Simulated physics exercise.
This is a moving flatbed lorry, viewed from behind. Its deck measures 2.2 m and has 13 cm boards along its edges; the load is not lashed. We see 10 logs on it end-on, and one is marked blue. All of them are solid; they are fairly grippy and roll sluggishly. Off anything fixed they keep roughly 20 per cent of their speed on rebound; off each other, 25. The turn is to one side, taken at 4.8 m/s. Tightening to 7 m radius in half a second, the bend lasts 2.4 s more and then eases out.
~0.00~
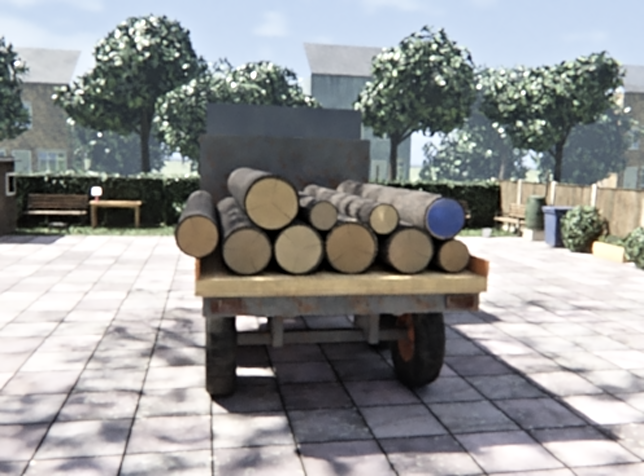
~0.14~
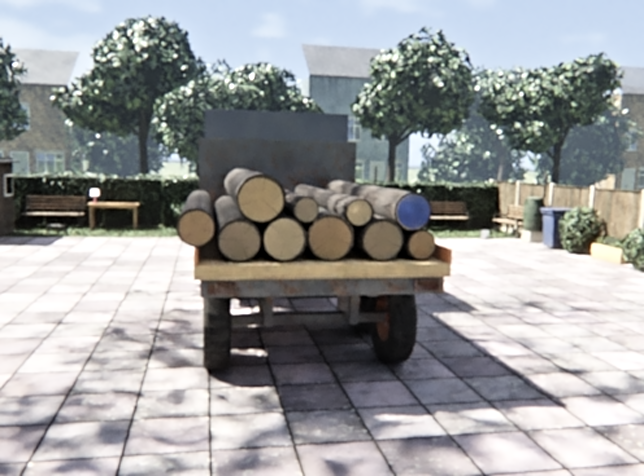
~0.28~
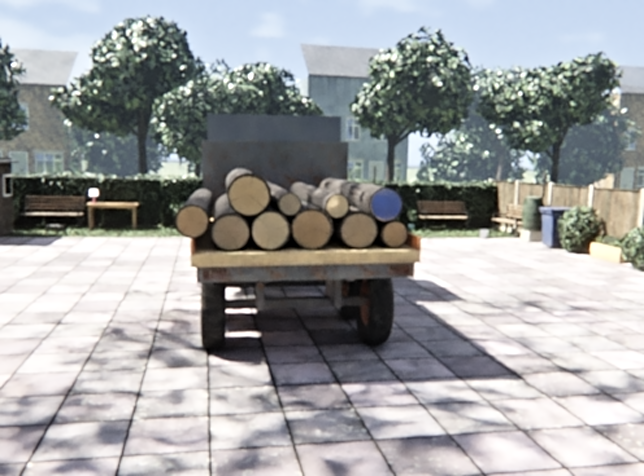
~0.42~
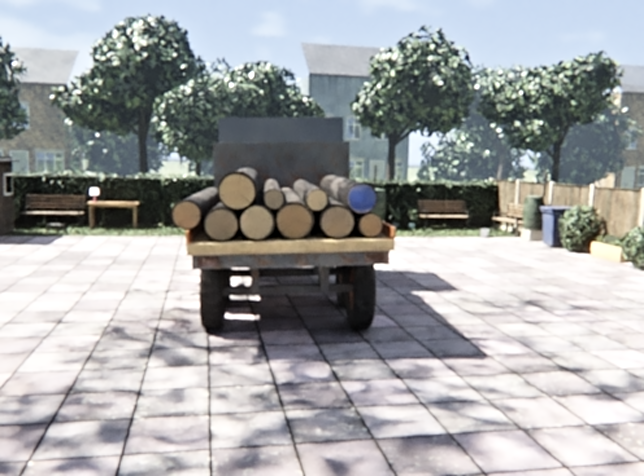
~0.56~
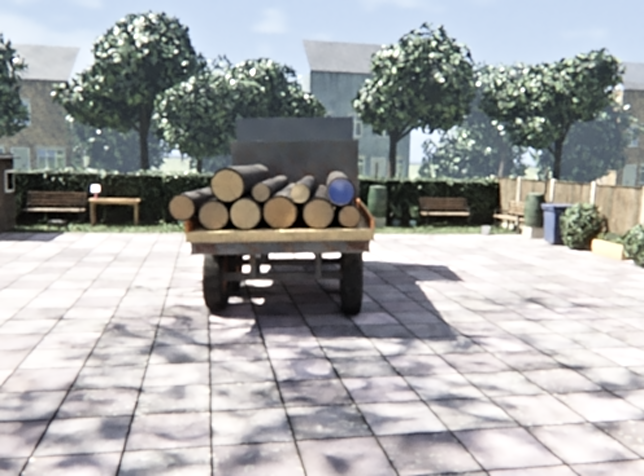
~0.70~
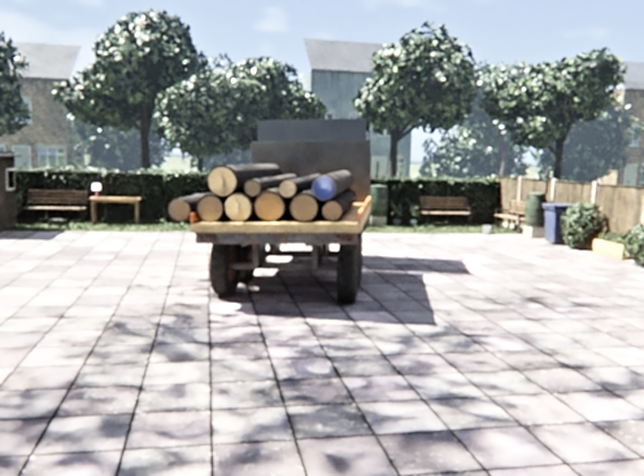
A flatbed lorry loaded with logs, one with a blue end, drove away across a sunny paved yard, gradually turning right and leaning slightly left while the logs stayed piled on its deck.
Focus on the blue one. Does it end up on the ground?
Looks like it survives the turn on the bed.
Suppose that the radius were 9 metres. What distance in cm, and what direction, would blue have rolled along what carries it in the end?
Leftwards, around 25 cm.
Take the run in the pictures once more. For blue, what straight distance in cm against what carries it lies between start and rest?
Blue: 25.
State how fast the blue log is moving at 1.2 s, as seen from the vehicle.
Its speed is roughly 0.0 m/s.
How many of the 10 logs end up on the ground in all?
2 of them.
Then, 1.2 s in, blue is up on others, 55 cm from the right edge; 1 gone from the deck.
Then, 1.9 s in, still the same for blue; 2 gone from the deck.
Then, 2.7 s in, still the same for blue; 2 gone from the deck.
In the end (3.5 s), blue is up on others, 55 cm from the right edge; 2 gone from the deck.
